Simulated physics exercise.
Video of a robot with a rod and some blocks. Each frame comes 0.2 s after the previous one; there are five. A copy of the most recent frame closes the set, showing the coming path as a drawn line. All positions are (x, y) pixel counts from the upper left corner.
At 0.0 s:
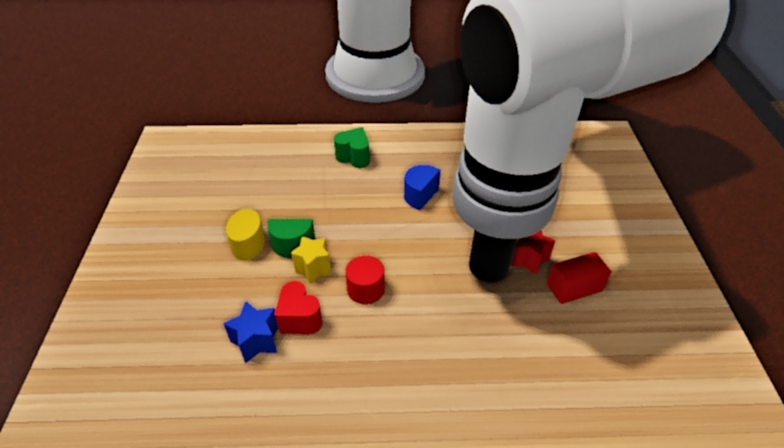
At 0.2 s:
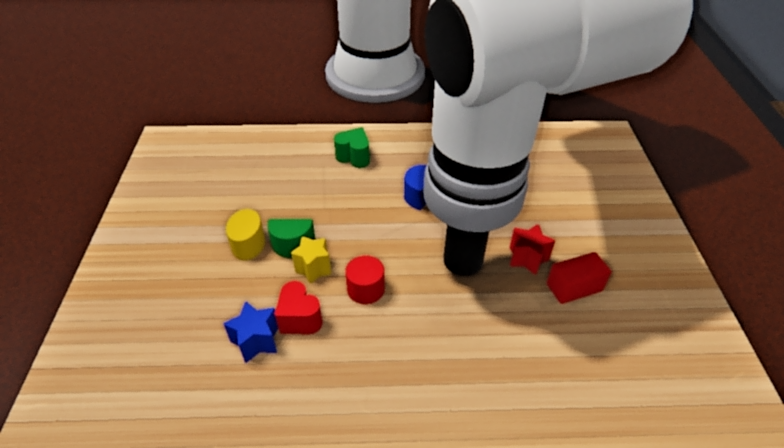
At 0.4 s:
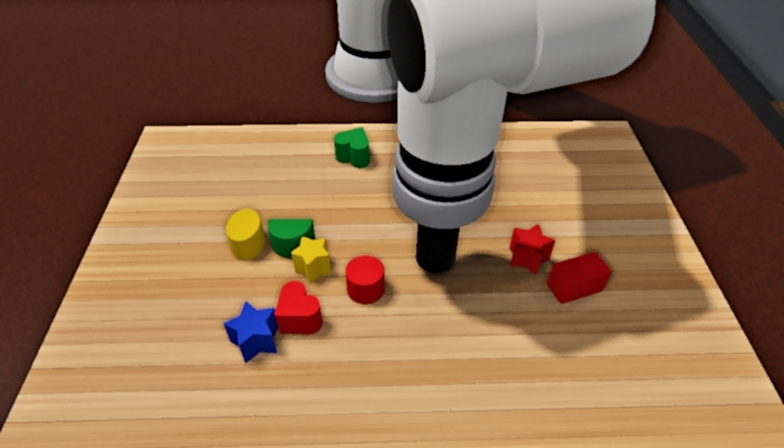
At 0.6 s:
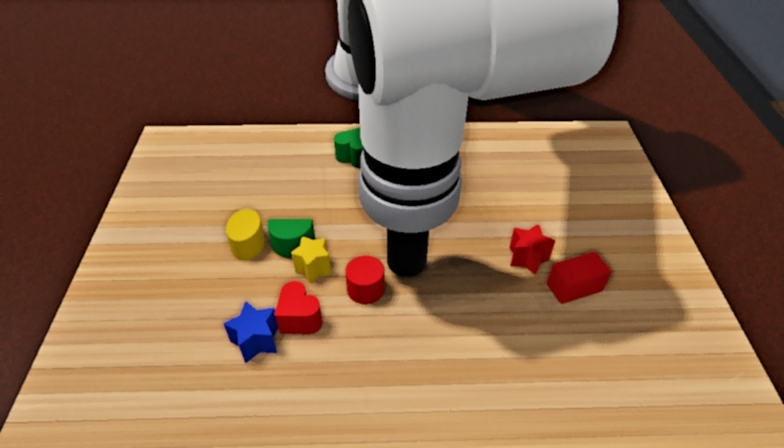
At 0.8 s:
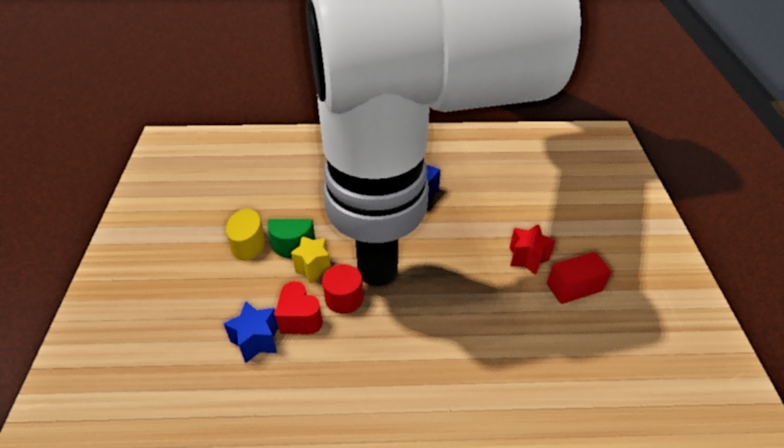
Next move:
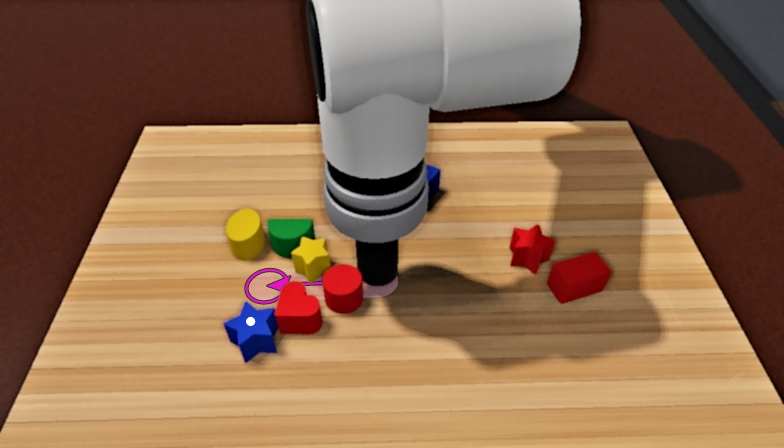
On a wooden board scattered with colourful blocks, a white robot arm moved its black rod left from beside the red star, then nudged the red circle a little left, toward the red heart.
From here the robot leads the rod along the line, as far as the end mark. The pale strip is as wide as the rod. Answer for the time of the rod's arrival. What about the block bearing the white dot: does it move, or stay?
It will end up elsewhere.
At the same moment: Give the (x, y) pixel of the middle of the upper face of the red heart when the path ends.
When the path ends, it will be at (269, 332).
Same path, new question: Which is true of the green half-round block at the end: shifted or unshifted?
At the moment the path ends, the green half-round block no longer stands where it did.
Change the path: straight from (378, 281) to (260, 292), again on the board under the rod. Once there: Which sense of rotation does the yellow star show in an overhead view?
It spins with the clock.
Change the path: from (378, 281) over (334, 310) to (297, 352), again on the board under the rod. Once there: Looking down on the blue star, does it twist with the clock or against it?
It twists clockwise.
The drawn path runs straight from (378, 281) to (267, 286); the dot is on the blue star.
On the path given first. One third of the way, rod at (339, 272); blue star at (243, 324); green half-round block at (287, 225); red heart at (283, 311); yellow star at (305, 247); red circle at (310, 289).
Two thirds of the way, rod at (302, 274); blue star at (228, 332), turned 15° anticlockwise; green half-round block at (283, 219); red heart at (270, 326), turned 35° anticlockwise; yellow star at (284, 241), turned 60° clockwise; red circle at (281, 295).
At the end, rod at (264, 276); blue star at (227, 334); green half-round block at (283, 217); red heart at (269, 332), turned 45° anticlockwise; yellow star at (265, 240), turned 100° clockwise; red circle at (259, 299).
